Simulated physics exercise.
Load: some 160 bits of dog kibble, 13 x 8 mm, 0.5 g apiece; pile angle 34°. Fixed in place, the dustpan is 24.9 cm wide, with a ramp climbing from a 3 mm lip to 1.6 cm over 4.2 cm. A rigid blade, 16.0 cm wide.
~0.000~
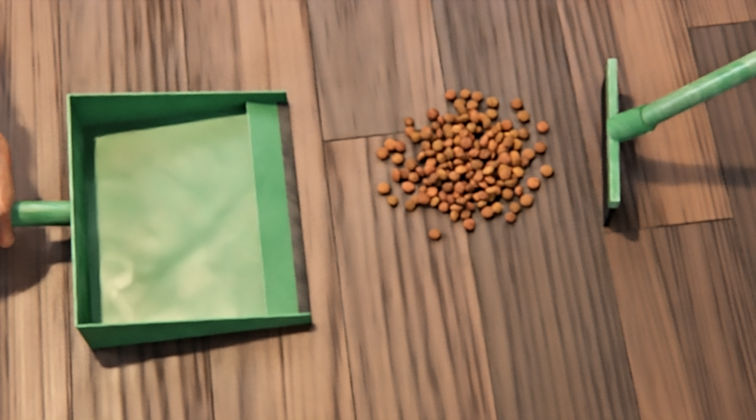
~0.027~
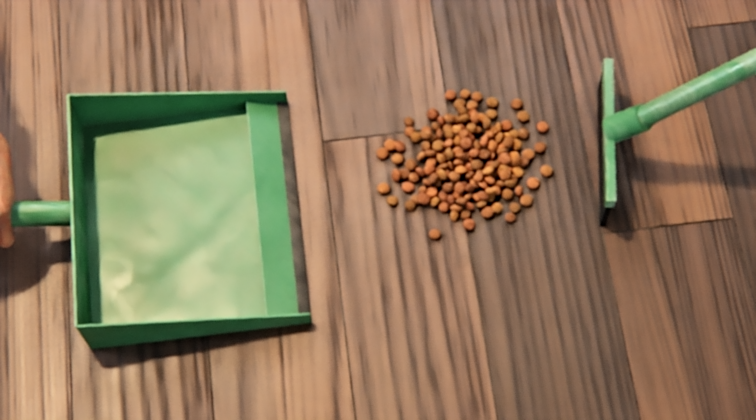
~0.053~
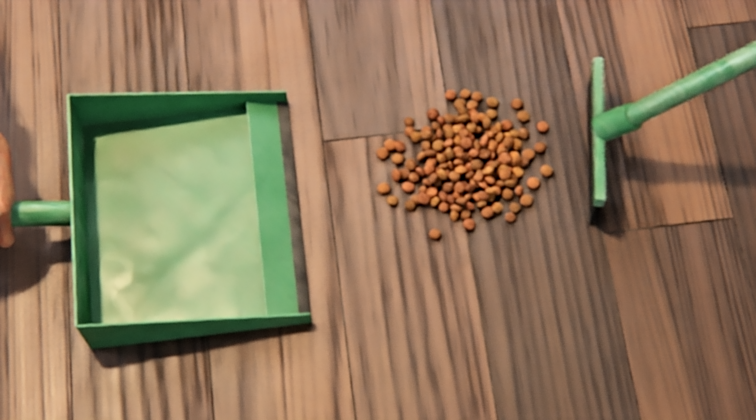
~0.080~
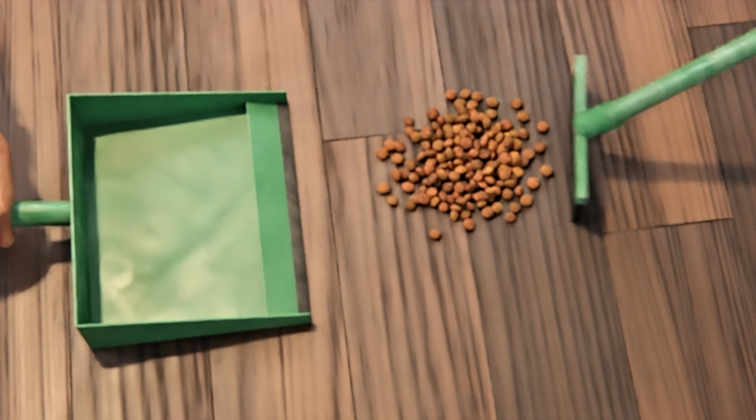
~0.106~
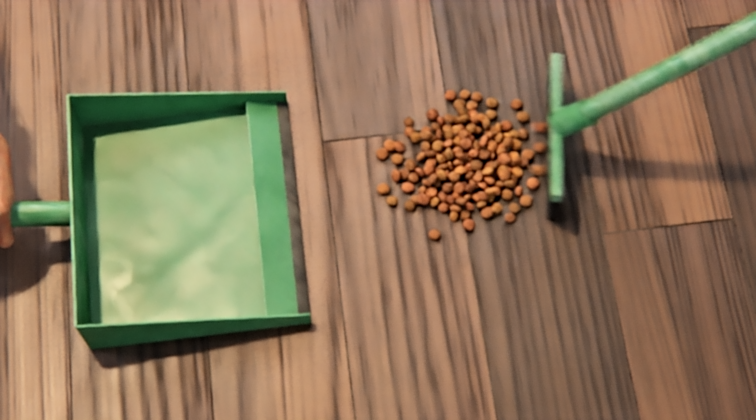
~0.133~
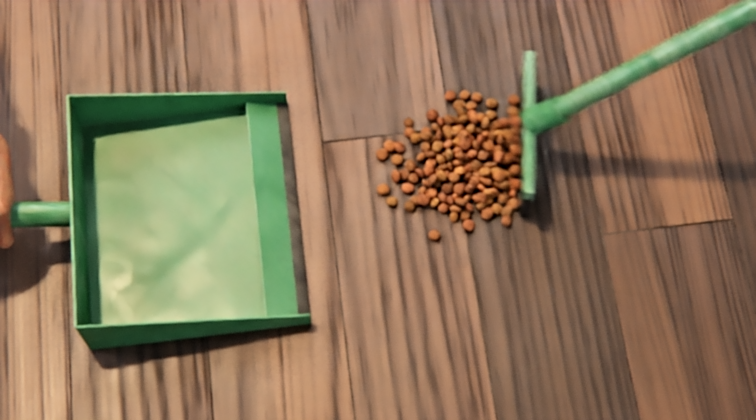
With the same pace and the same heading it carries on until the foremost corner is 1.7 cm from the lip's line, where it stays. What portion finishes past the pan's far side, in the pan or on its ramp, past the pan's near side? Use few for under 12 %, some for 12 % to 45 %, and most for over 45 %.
Past the pan's far side: Some, in the pan or on its ramp: Some, past the pan's near side: Few.
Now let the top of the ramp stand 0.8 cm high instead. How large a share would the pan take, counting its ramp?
I'd put it near 40 per cent, ramp counted.
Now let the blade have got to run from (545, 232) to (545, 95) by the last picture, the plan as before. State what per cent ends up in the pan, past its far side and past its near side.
Per cent by place - pan 15, far side 0, near side 0.
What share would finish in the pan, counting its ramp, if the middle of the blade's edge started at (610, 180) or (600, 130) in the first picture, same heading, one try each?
Some 40 and 25 per cent.
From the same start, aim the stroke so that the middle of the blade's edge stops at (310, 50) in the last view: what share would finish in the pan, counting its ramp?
Some 5 percent.
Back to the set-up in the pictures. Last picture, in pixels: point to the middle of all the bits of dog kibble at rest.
Resting centre estimate: Around (290, 144).
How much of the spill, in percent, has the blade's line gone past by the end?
25 %.
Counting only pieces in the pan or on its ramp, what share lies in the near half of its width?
Something like 10 in a hundred.
After 0.25 s, middle of the blade 13 cm from the lip; 0 % over the lip, far side 5 %, near side 0 %.
After 0.33 s, middle of the blade 5 cm from the lip; 0 % over the lip, far side 15 %, near side 0 %.
After 0.55 s, middle of the blade 3 cm from the lip; 35 % over the lip, far side 25 %, near side 0 %.
In the end, at 1.1 s, far side 25 %, pan 35 %, near side 0 %, in front of the lip or behind the blade 45 %.
